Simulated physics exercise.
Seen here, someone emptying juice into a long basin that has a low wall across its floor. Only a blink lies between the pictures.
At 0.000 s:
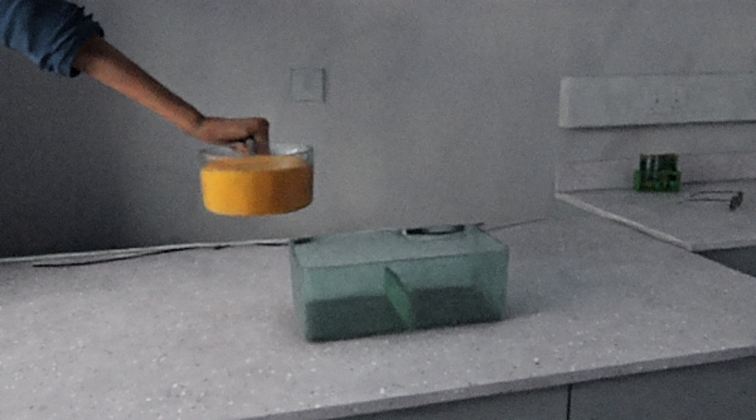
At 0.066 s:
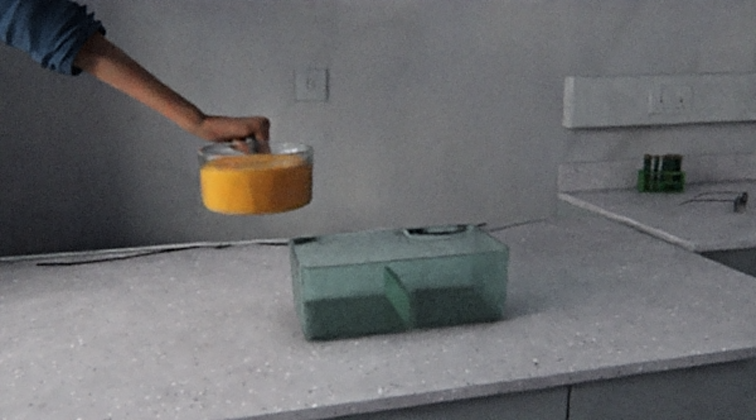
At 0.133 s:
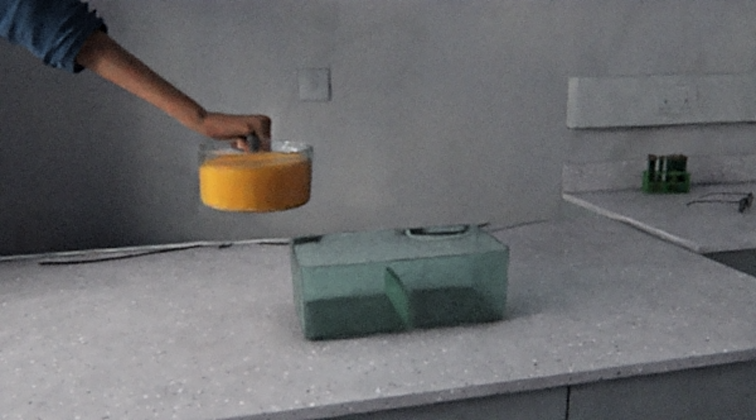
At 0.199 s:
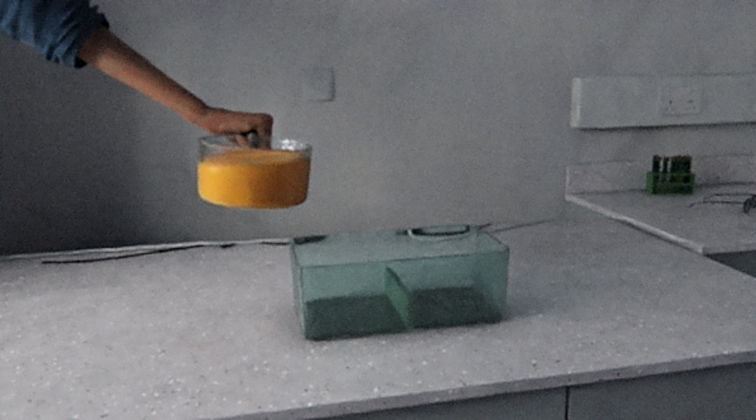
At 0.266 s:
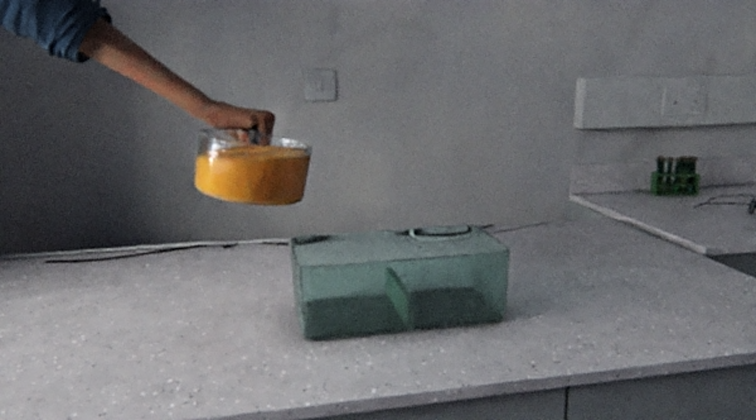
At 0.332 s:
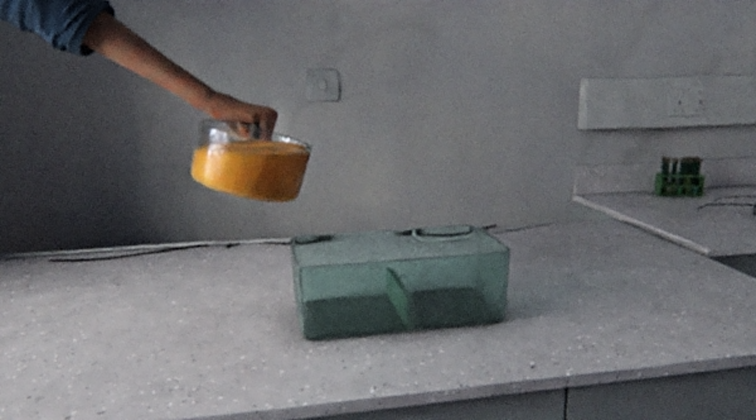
A glass container of orange juice, gripped from above by a hand reaching in from the left, hangs nearly level over a pale speckled counter. It rises slightly and gradually tilts, its right side lower in view relative to its base, while the divided green basin below stays still.
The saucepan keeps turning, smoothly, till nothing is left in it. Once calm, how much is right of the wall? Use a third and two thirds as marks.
The share right of the wall is from a third to two thirds.
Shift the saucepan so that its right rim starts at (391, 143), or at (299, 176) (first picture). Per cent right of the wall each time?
About 70 and 10 per cent.
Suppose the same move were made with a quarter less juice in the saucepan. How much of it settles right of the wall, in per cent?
It comes to 30 per cent or so.
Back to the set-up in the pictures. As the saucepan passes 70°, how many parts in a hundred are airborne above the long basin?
Near 35 %.
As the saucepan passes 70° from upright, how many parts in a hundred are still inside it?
Close to 55 per cent.
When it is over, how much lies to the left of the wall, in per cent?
Near 55 %.
A moment on, the saucepan is tipped part way and 54 per cent is still to pour, 10 is left of the wall and 0 right of it.
Next, the saucepan is tipped right over and 8 per cent is still to pour, 32 is left of the wall and 43 right of it.
Then the saucepan is tipped right over and 0 per cent is still to pour, 53 is left of the wall and 44 right of it.
Later the saucepan is tipped right over and 0 per cent is still to pour, 53 is left of the wall and 45 right of it.
In the end 53 per cent lies left of the wall, 45 right of it and 2 outside.
